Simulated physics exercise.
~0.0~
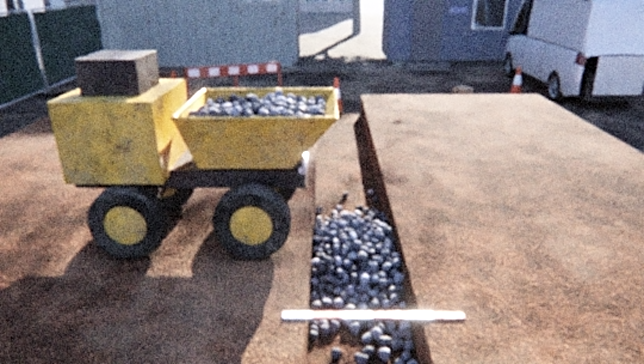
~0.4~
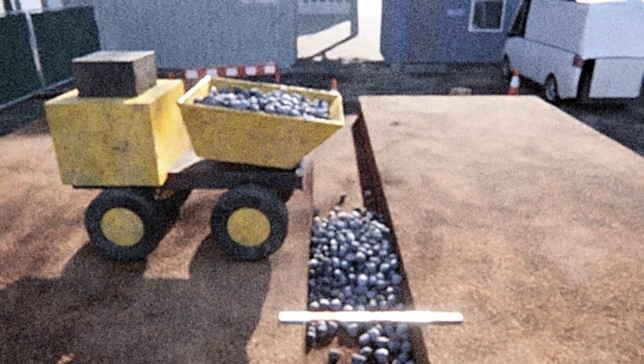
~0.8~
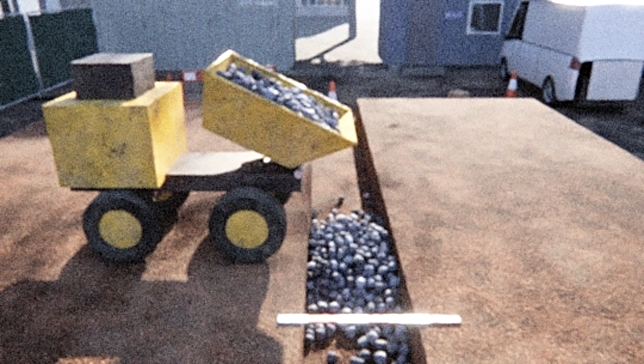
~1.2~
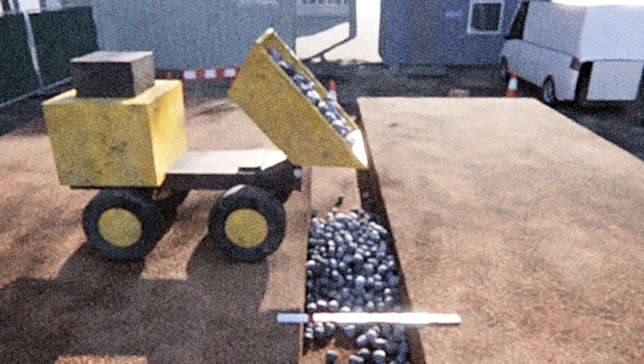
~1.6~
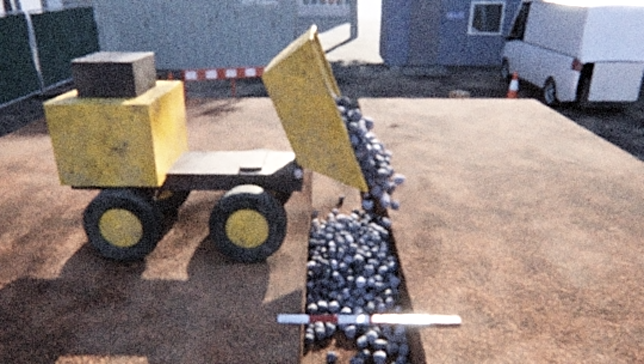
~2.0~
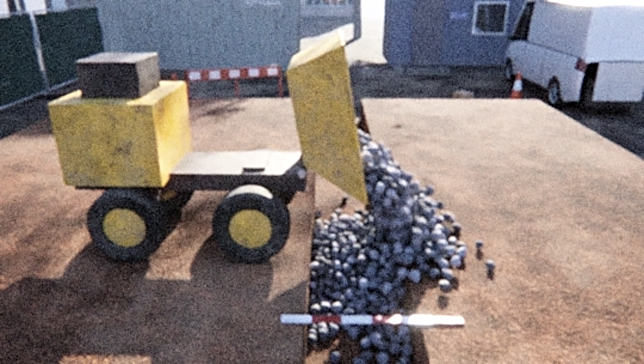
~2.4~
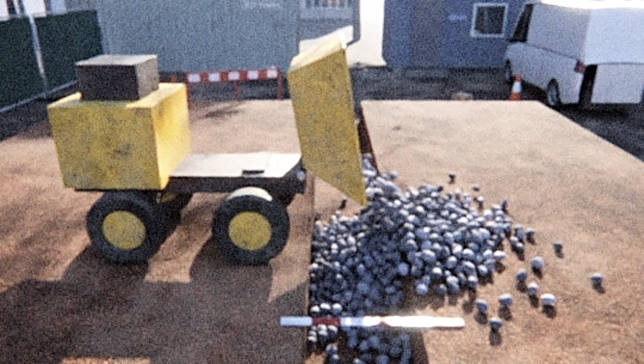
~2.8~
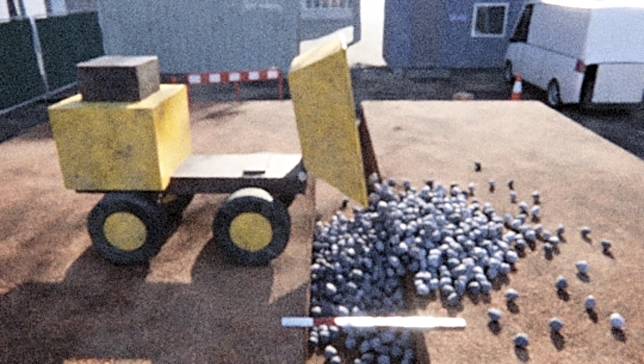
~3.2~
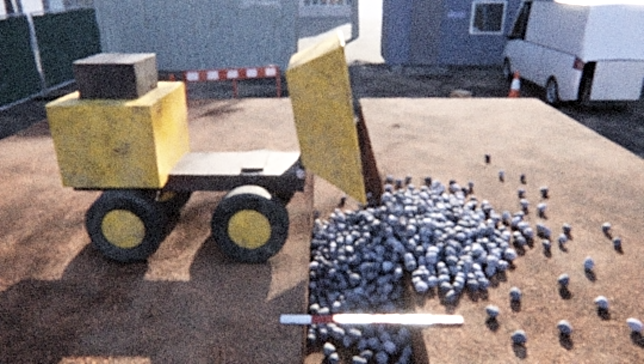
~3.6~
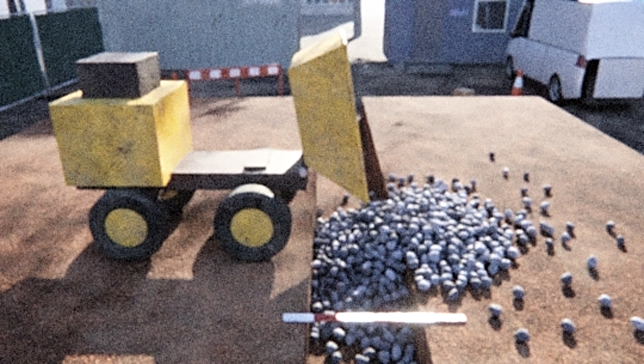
A yellow toy-like dumper with black wheels stands on brown ground at the left, seen from slightly above in a gently swaying view, its skip full of grey rounded stones. Beside it a trench already holds similar stones, with a thin pale bar across its near part, while sheds and a white van stand behind. The skip tips steadily to the right until its floor is nearly upright. The stones slide out in a rush, pile into the trench and spill over its far edge. Finally the skip stays raised and empty above a broad heap, with stray stones scattered at right.
